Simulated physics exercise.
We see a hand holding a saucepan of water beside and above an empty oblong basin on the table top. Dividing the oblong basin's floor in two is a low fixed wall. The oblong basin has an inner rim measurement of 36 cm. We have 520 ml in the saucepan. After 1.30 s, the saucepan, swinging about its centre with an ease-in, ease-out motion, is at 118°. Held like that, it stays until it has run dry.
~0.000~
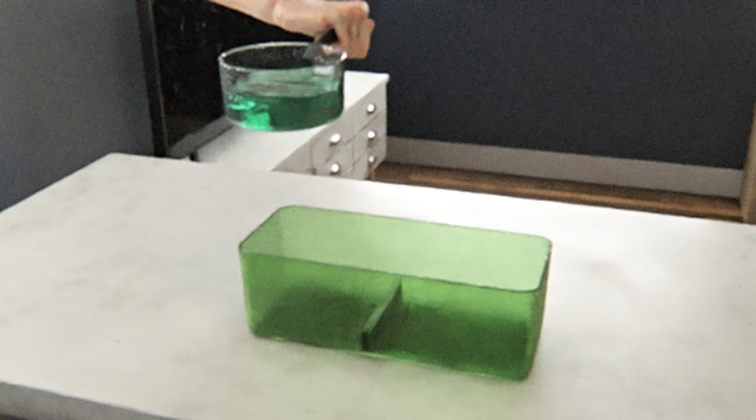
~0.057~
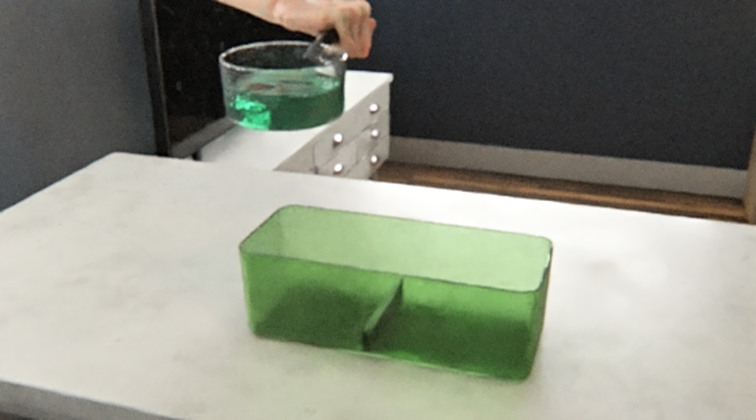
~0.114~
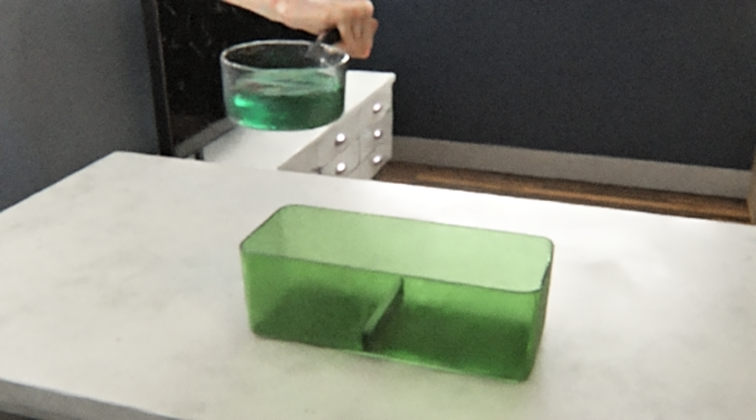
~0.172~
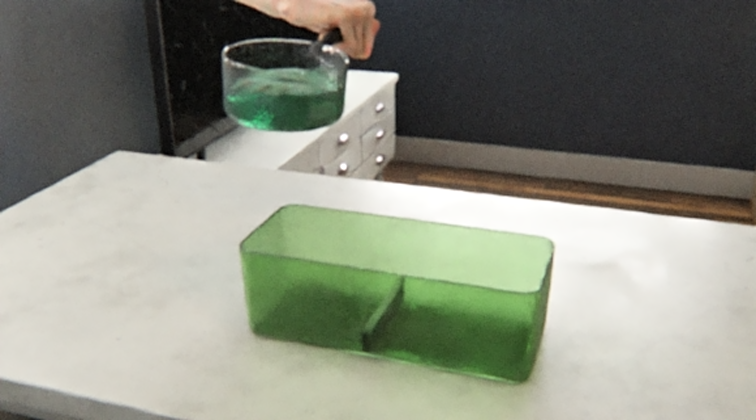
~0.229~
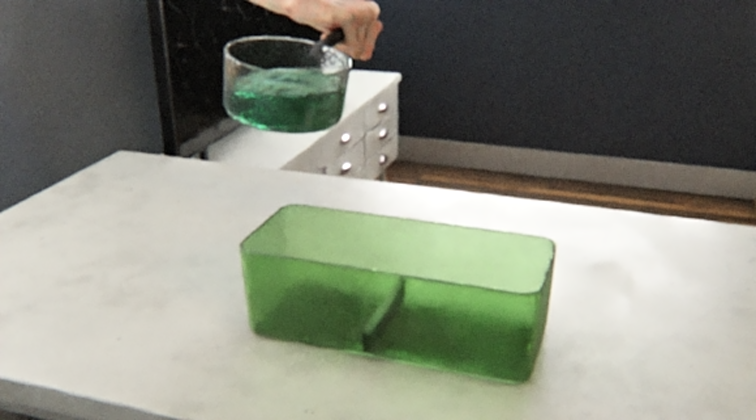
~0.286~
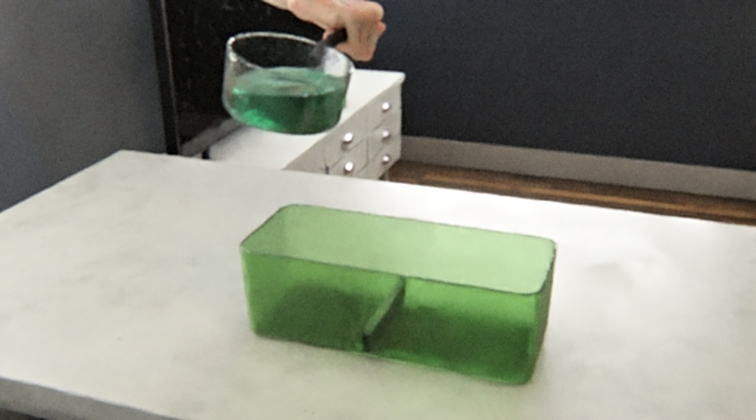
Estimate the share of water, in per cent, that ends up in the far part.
About 57 per cent.
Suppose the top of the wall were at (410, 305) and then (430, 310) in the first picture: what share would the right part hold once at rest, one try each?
Some 20 in a hundred, then some 10 in a hundred.
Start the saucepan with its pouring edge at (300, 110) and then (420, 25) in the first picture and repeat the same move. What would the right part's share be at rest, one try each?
Try 1: 10 %; try 2: 90 %.
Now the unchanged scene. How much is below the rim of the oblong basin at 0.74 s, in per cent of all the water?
I'd put it near 6 percent.
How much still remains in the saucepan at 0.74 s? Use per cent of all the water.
I'd put it near 56 percent.
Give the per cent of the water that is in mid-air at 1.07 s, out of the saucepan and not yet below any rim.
Airborne share: Near 14 %.
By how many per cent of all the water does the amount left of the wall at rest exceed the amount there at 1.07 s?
Close to 18% of the whole.
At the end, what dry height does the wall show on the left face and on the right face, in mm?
The left side gives some 18 mm, the right side some 16 mm.
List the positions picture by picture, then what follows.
Tilt 0°; pouring edge (340, 62); surface from (234, 79) to (340, 87); the oblong basin's rim runs from (260, 227) to (546, 266); the wall's top is at (383, 306), in the first picture.
Tilt 1°; pouring edge (341, 62); surface from (236, 79) to (341, 88), in the second picture.
Tilt 2°; pouring edge (342, 64); surface from (236, 78) to (341, 87), in the third picture.
Tilt 5°; pouring edge (344, 66); surface from (236, 78) to (341, 88), in the fourth picture.
Tilt 9°; pouring edge (346, 71); surface from (236, 77) to (343, 88), in the fifth picture.
Tilt 14°; pouring edge (347, 76); surface from (236, 76) to (344, 88), in the sixth picture.
Then, 0.74 s in, the tilt is 72° and 57 per cent is still to pour, 3 is left of the wall and 4 right of it.
Then, 1.07 s in, the tilt is 109° and 7 per cent is still to pour, 24 is left of the wall and 56 right of it.
Then, 1.42 s in, the tilt is 118° and 0 per cent is still to pour, 41 is left of the wall and 57 right of it.
Then, 1.80 s in, the tilt is 118° and 0 per cent is still to pour, 41 is left of the wall and 57 right of it.
Finally, 41 per cent lies left of the wall, 57 right of it and 1 outside.
